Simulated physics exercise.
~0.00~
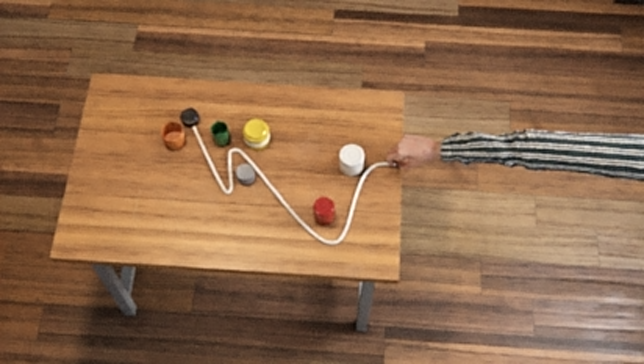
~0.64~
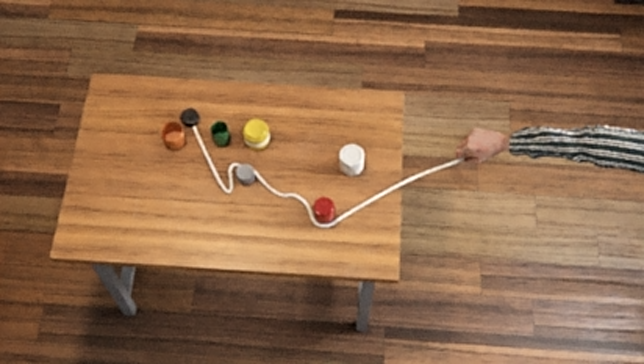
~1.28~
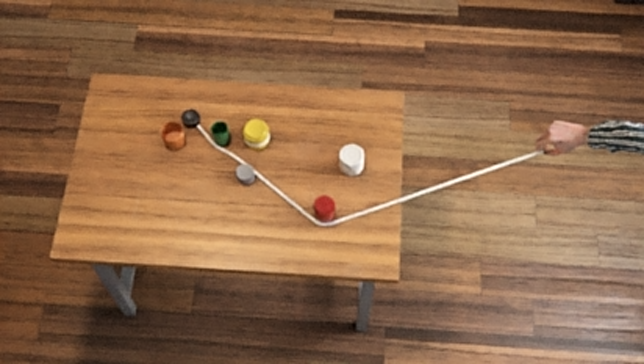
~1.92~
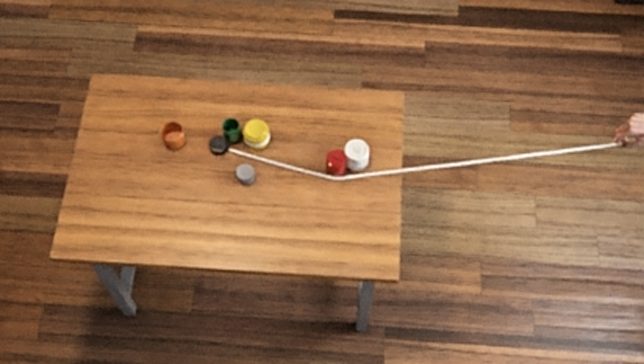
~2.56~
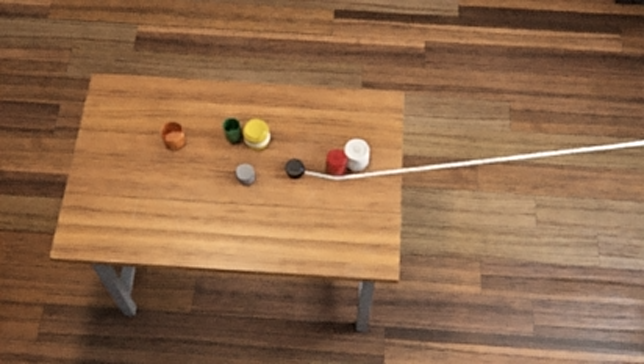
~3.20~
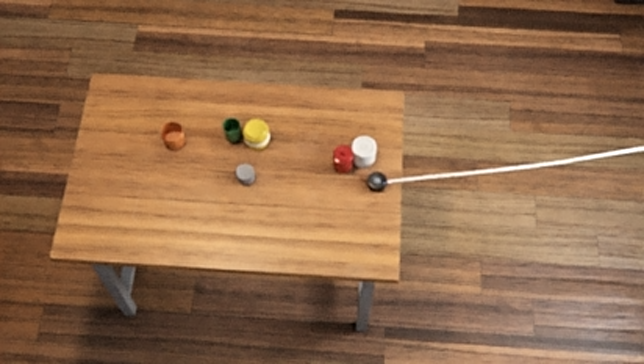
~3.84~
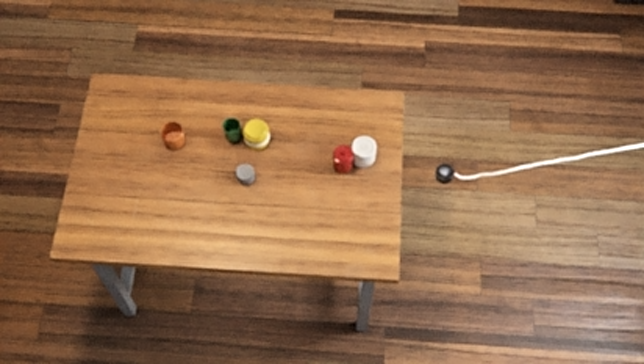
A hand pulls a white cord rightwards, dragging a black puck off the table past shifted containers.
